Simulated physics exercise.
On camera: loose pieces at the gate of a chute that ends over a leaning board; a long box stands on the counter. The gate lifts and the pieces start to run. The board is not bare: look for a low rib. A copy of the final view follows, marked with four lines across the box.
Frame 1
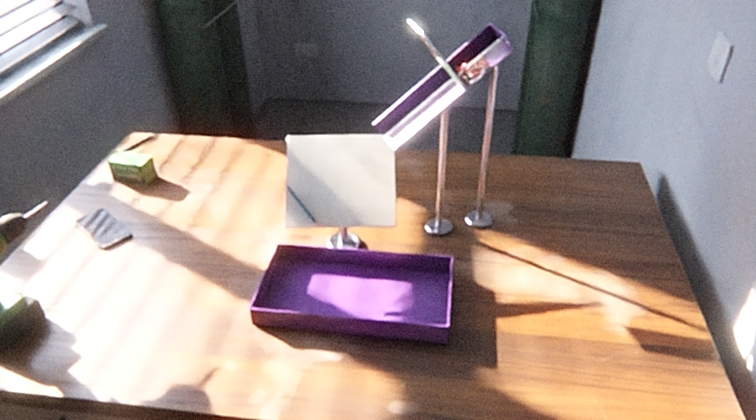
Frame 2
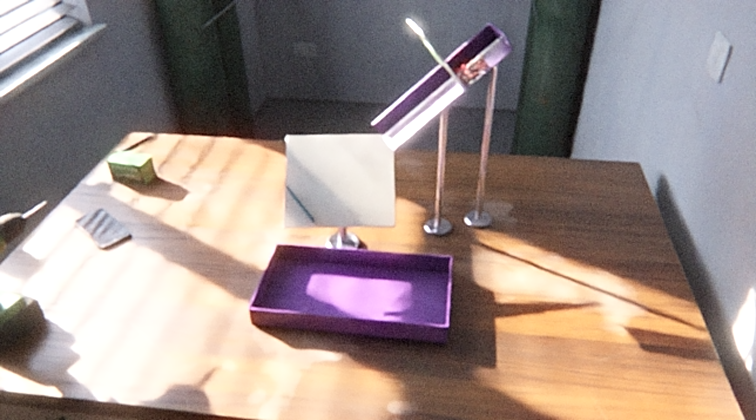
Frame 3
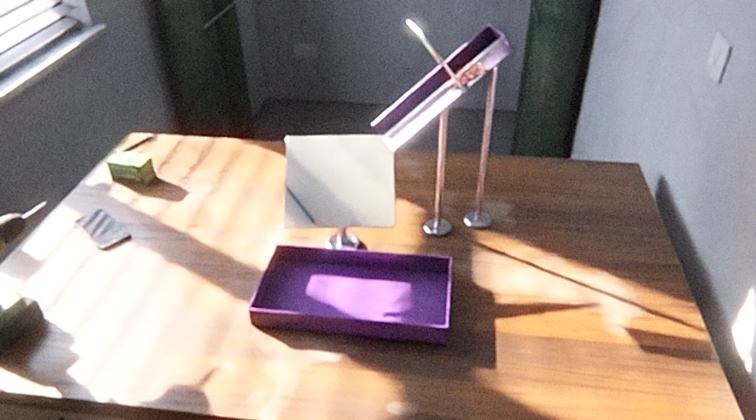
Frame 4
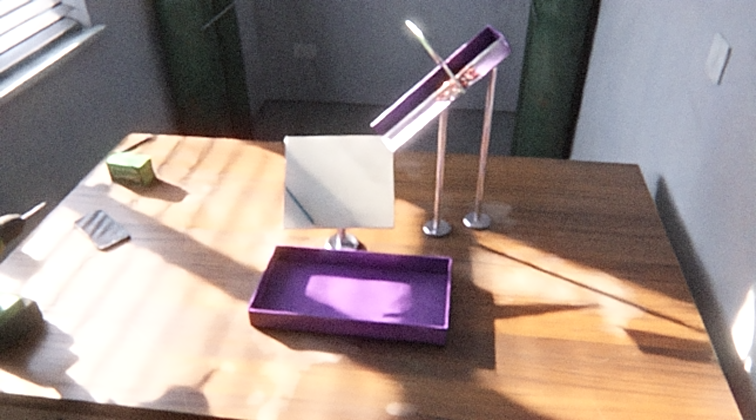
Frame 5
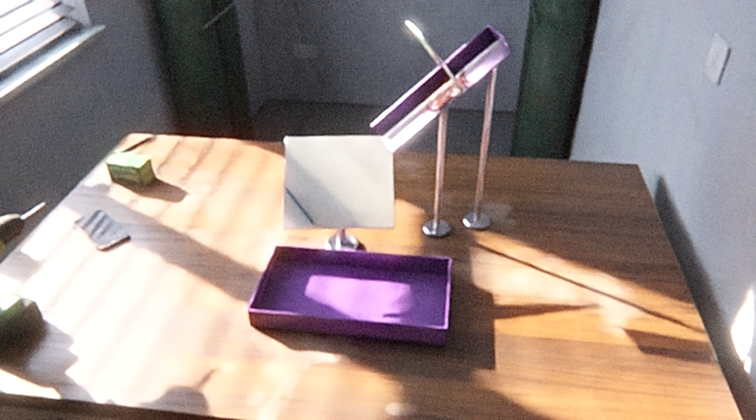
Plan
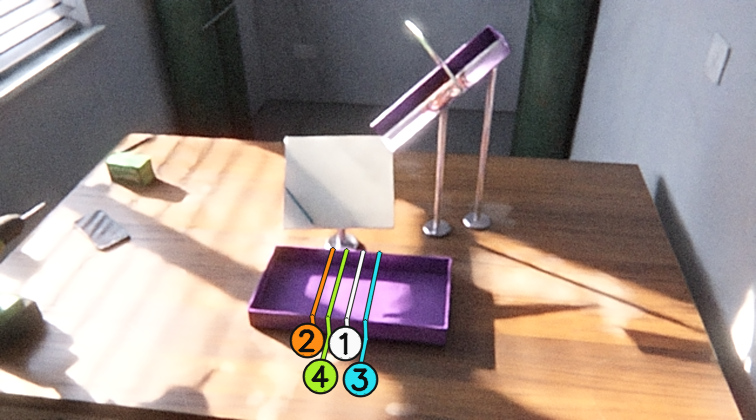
On a sunlit wooden counter, a purple chute on thin metal stands slopes down to the left above a pale leaning board, with an empty purple box in front. Small reddish pieces near the chute's upper end begin sliding down the channel, spreading out a little, while everything else stays still.
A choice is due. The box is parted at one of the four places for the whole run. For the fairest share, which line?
2 is best.
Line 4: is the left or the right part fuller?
The left side.
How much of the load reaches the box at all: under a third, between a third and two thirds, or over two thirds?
Over two thirds.
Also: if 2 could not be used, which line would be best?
4 it is.
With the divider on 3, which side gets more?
Left.
On the marked copy, line 1 crosses the front rim at (346, 319); line 2 crosses the front rim at (312, 315); line 3 crosses the front rim at (365, 320); line 4 crosses the front rim at (328, 317).
With 1, of what is caught, all on the left of the divider, none on the right.
With 2, of what is caught, about two thirds on the left of the divider, about a third on the right.
With 3, of what is caught, all on the left of the divider, none on the right.
With 4, of what is caught, most on the left of the divider, a small part on the right.
